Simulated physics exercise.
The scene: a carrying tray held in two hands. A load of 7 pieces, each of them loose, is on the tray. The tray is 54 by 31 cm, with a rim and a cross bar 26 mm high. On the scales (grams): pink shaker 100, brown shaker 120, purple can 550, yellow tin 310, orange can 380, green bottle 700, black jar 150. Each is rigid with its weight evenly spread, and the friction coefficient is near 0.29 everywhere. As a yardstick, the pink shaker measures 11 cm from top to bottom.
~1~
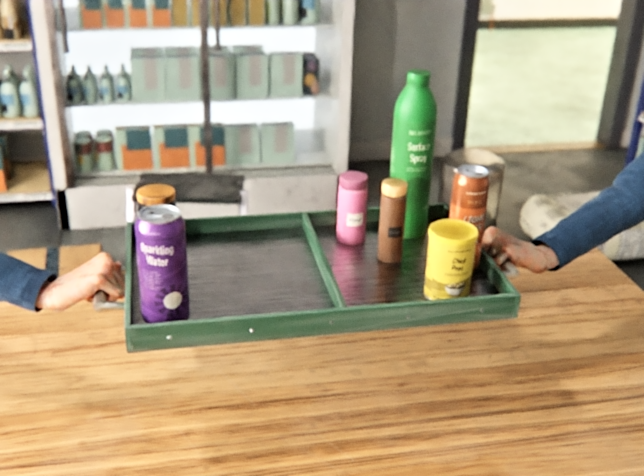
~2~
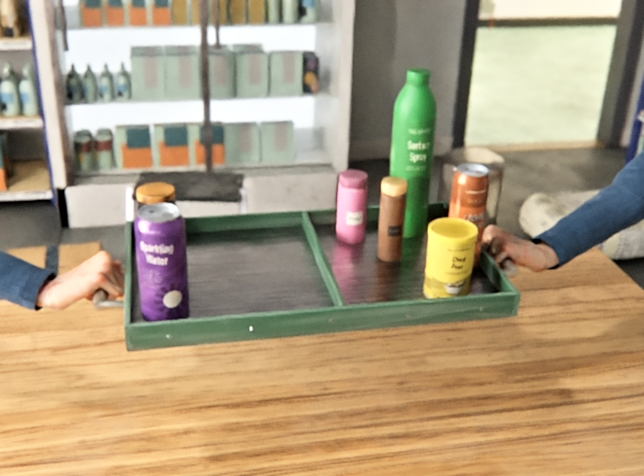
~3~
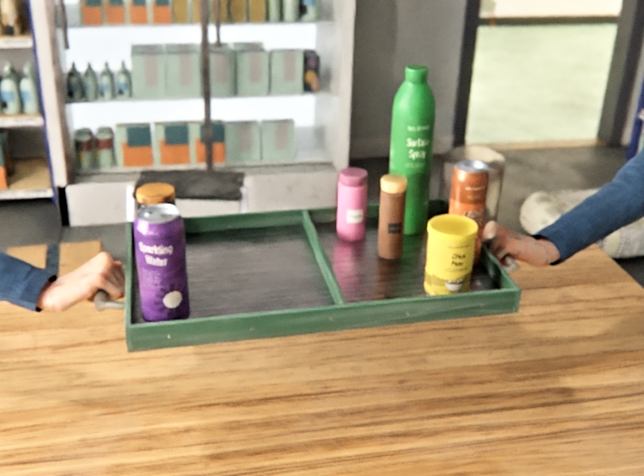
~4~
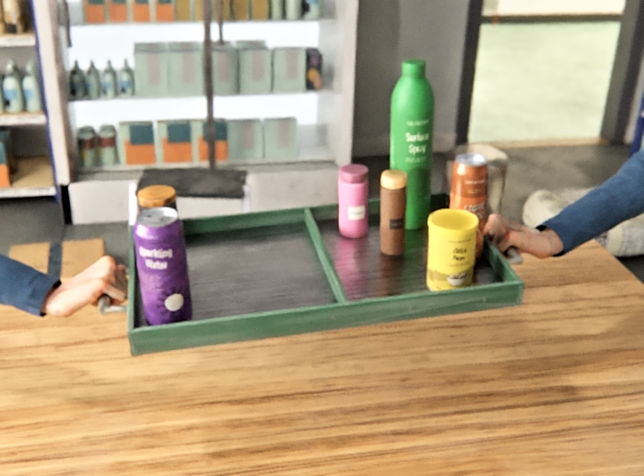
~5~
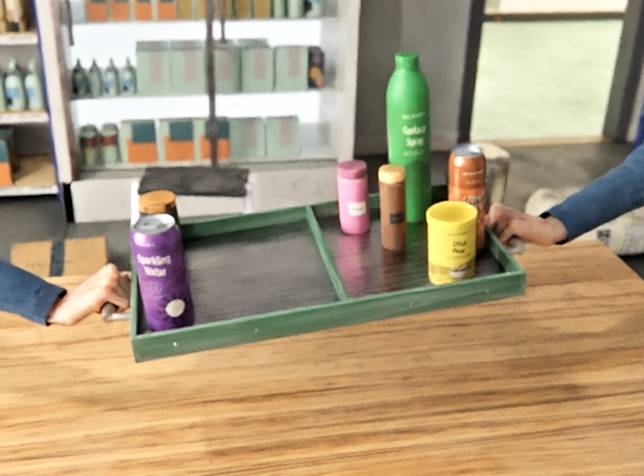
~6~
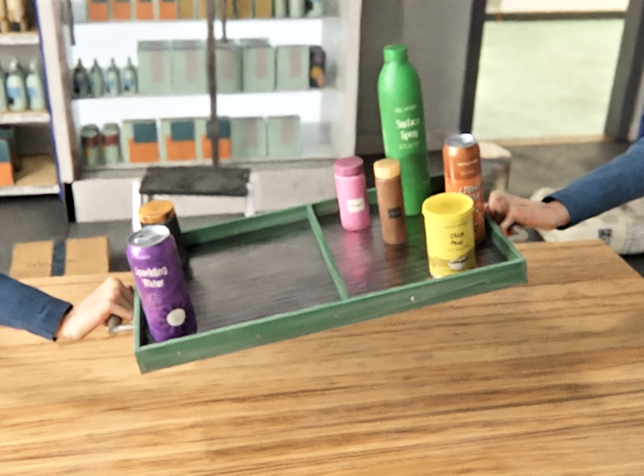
A green-rimmed tray, gripped at each end by a hand in a blue sleeve, is held above a wooden table, seen from slightly above with lit shelves behind. A purple can and a black jar stand left of its cross bar; pink and brown shakers, a green bottle, an orange can and a yellow tin stand right. Nearly level at first, the tray gradually tilts left side down, its containers leaning with it.
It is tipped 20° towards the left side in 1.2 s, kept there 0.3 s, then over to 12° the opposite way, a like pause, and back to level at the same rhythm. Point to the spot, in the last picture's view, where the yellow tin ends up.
Look near (371, 263).
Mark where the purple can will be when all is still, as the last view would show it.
Around (159, 263).
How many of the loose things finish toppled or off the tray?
That comes to 4.
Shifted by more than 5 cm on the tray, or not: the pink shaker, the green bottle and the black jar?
The pink shaker leaves its spot; the green bottle gets shifted; the black jar keeps its place.
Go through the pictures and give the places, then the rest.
The first picture shows tray level; yellow tin (450, 263); pink shaker (352, 208).
The second picture shows tray level; purple can (163, 268); orange can (466, 221).
The third picture shows tray at 1°, left edge down; green bottle (412, 150).
The fourth picture shows tray at 3°, left edge down; pink shaker (354, 201); brown shaker (393, 212).
The fifth picture shows tray at 6°, left edge down; purple can (164, 278); orange can (467, 202).
The sixth picture shows tray at 10°, left edge down; yellow tin (450, 237); green bottle (404, 131).
Then, 0.80 s later than the last frame, tray at 20°, left edge down; yellow tin 8 cm from its spot near (390, 240); green bottle on its side; pink shaker on its side.
Then, 1.30 s later than the last frame, tray at 13°, left edge down; yellow tin 13 cm from its spot near (362, 256); pink shaker on its side; brown shaker on its side.
When it is over, lying over on the tray, pink shaker, brown shaker, orange can and green bottle; not toppled but over 5 cm from the start, yellow tin; the other 2 within 5 cm of the start. In the last view, yellow tin near (371, 263).
